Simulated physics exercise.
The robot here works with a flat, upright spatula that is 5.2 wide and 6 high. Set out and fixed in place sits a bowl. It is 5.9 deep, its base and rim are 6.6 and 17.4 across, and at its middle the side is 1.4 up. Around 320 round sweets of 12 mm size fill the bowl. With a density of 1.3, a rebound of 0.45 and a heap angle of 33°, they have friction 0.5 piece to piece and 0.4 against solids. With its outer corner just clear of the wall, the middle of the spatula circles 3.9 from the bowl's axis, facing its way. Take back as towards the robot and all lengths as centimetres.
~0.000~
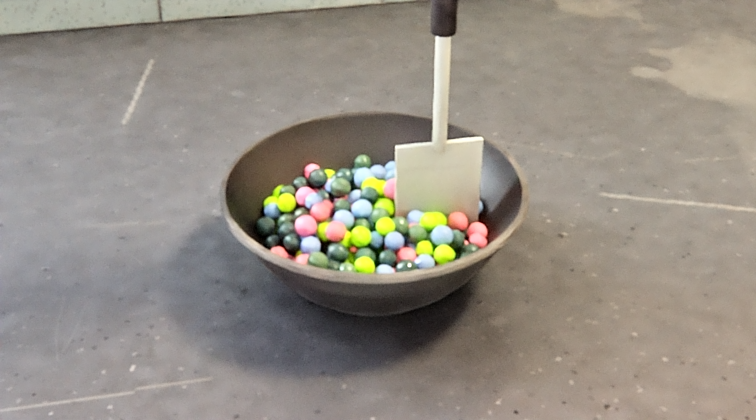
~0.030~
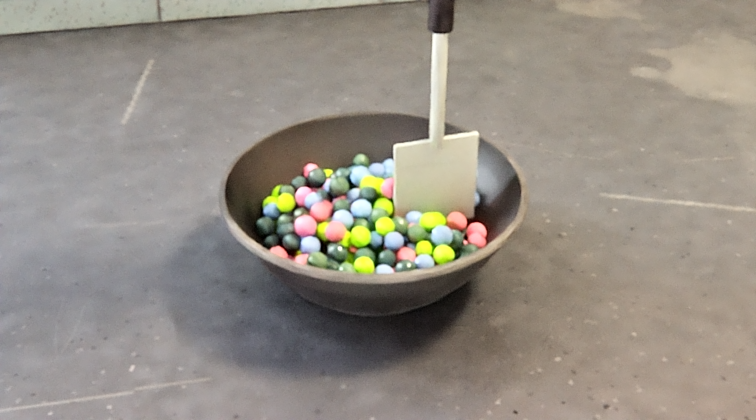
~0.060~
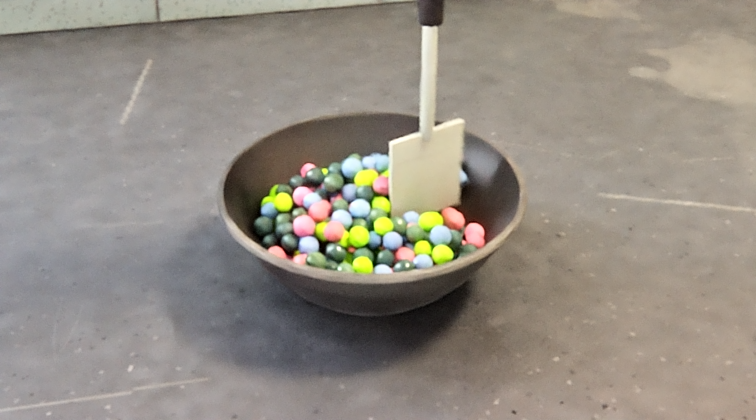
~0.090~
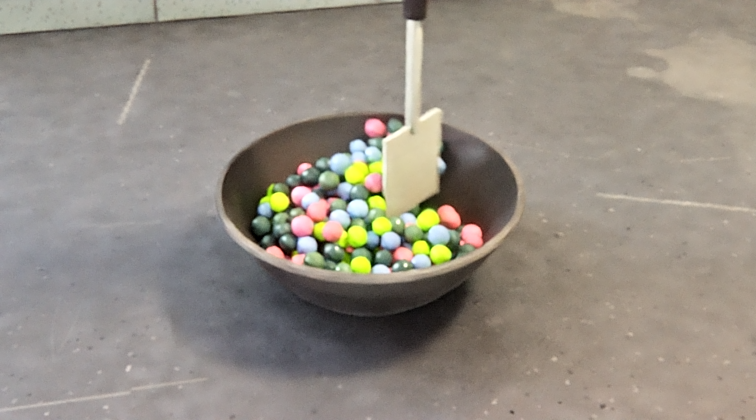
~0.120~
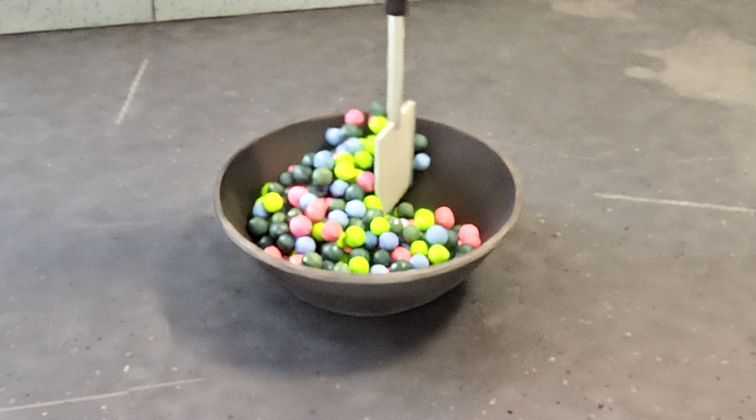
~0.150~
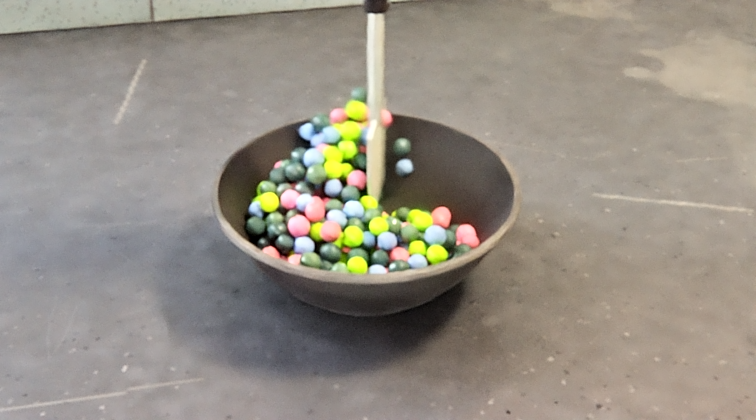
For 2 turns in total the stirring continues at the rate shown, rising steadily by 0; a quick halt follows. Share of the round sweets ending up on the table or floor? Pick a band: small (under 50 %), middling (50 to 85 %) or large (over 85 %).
Small.
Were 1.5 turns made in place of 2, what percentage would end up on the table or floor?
Roughly 35 percent would end up there.
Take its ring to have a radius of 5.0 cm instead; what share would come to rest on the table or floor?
Near 20 %.
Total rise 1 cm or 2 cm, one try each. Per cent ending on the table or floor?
Around 35 percent, then 25 percent.
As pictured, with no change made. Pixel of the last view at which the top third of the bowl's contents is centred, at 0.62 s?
I'd point to somewhere close to (460, 184).
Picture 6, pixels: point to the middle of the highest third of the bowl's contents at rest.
Estimated centre: (406, 188).
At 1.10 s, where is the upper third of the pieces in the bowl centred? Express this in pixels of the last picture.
Centre, approx.: (341, 260).
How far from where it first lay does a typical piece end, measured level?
About 11 cm.
After 0.62 s, 326° round, highest piece 9 above the table; 259 in the bowl, 46 on the table or floor, 12 in flight or on the tool.
After 1.10 s, 221° round, highest piece 8 above the table; 208 in the bowl, 105 on the table or floor, 4 in flight or on the tool.
After 1.53 s, 0° round, highest piece 7 above the table; 186 in the bowl, 131 on the table or floor.
After 2.23 s, 0° round, highest piece 6 above the table; 185 in the bowl, 132 on the table or floor.
At rest, 185 in the bowl, 132 on the table or floor. That is 42 % on the table or floor.
